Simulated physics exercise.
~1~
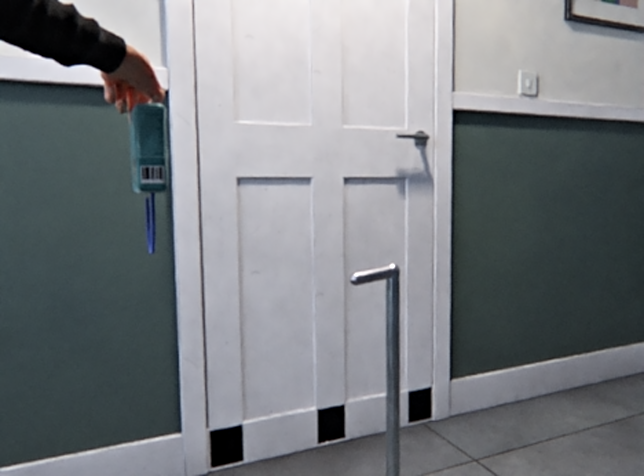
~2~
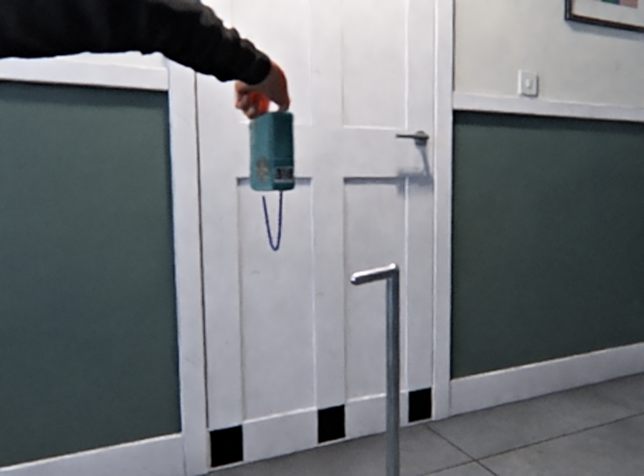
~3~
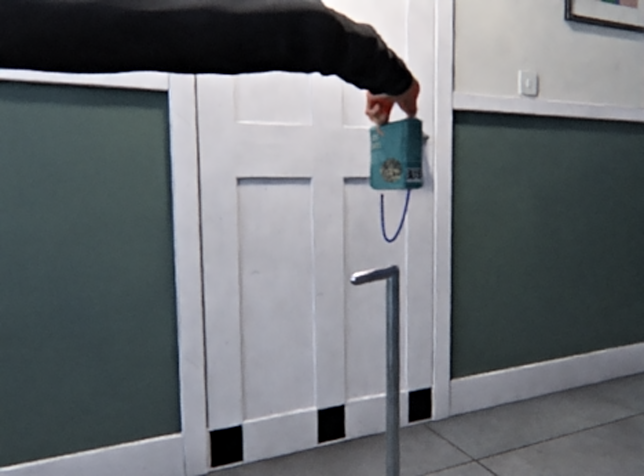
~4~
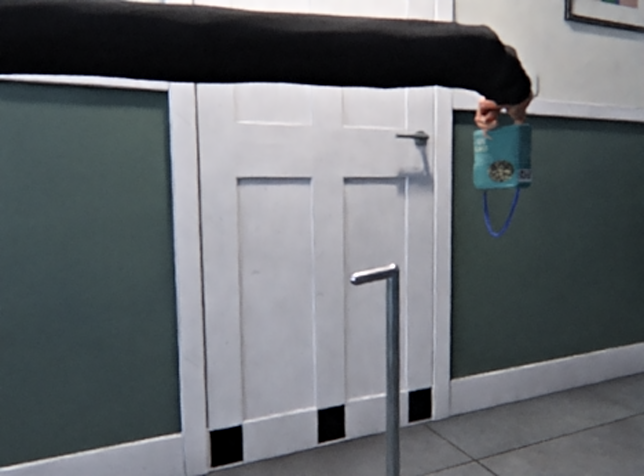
In a room with dark green and white walls and a tiled floor, a slim metal post with a bent top stands before a white panelled door. An arm in a black sleeve reaches in from the left, holding a small turquoise pouch upright with a blue loop dangling beneath it. The hand carries the pouch to the right across the door. It passes over the post, the loop hanging above the hooked end. The arm stretches on, and the pouch ends up clear of the post, still held in front of the green wall at right.
